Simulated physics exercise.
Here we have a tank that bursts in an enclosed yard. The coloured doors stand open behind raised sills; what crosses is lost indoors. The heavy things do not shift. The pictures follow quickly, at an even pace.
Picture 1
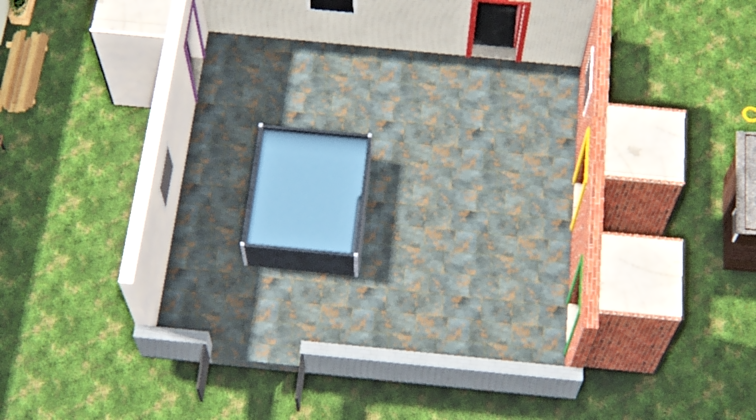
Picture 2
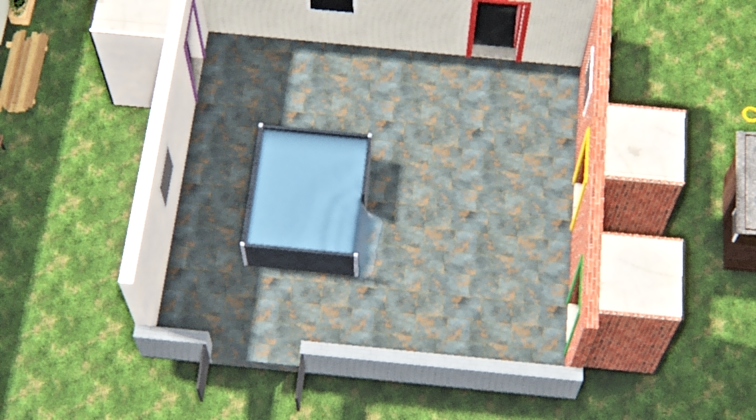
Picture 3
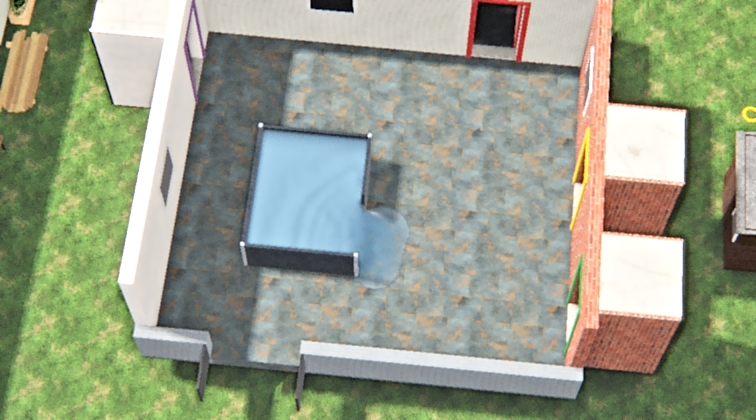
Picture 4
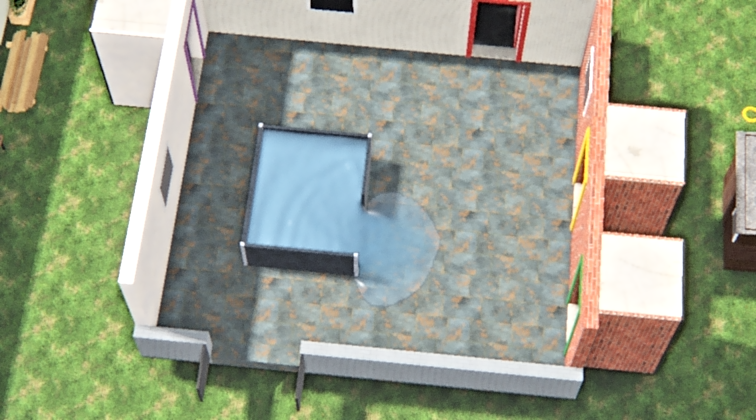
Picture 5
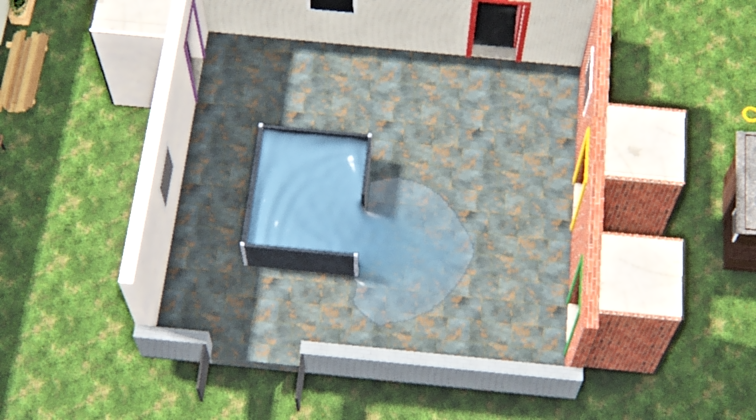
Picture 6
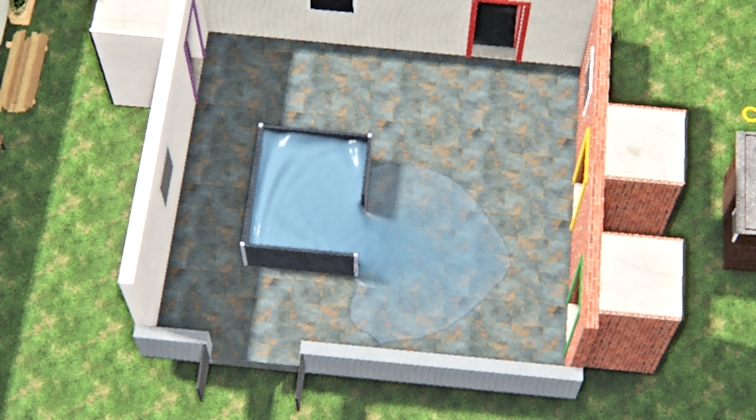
A tank of still water bursts on its right side and floods across the yard.
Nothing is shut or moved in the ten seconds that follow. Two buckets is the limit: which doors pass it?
The red door takes more than that; the purple door stays under that; the green door takes more than that; the yellow door takes more than that.
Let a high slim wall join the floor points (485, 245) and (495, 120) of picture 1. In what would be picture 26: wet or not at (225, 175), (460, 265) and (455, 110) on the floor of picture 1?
In turn: Dry, flooded, under water.
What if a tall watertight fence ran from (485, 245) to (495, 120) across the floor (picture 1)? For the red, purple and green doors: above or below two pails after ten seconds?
My reading: Red door takes more, purple door lets less in, green door passes that mark.
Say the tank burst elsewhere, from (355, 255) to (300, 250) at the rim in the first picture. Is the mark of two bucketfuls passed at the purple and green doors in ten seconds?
One by one: Purple takes less; green goes over.
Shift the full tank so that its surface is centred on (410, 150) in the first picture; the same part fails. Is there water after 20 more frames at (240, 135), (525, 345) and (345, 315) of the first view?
One after the other: Not flooded, wet, flooded.
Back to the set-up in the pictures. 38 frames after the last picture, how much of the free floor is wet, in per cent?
Close to 60 %.
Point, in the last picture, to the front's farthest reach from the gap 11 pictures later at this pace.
Roughly at (574, 116).
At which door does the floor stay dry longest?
I say the purple door.
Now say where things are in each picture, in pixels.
Still water in the tank at (308, 191), in the first picture.
The front is at (360, 278), out from the gap at (358, 236), in the second picture.
The front is at (403, 225), out from the gap at (358, 238), in the third picture.
Water pours out at (358, 238) and has run to (436, 239), in the fourth picture.
The front is at (468, 242), out from the gap at (358, 238), in the fifth picture.
The front is at (503, 272), out from the gap at (358, 238), in the sixth picture.
A moment on, water covers 35 % of the floor; the red door not reached, the purple door not reached, the green door under two buckets in, the yellow door wet at the sill, nothing in.
Next, water covers 35 % of the floor; the red door not reached, the purple door not reached, the green door far over two buckets in, the yellow door over two buckets in.
Then, water covers 40 % of the floor; the red door not reached, the purple door not reached, the green door far over two buckets in, the yellow door far over two buckets in.
Later, water covers 60 % of the floor; the red door under two buckets in, the purple door not reached, the green door far over two buckets in, the yellow door far over two buckets in.
In the end, water covers 95 % of the floor; the red door over two buckets in, the purple door under two buckets in, the green door far over two buckets in, the yellow door far over two buckets in.
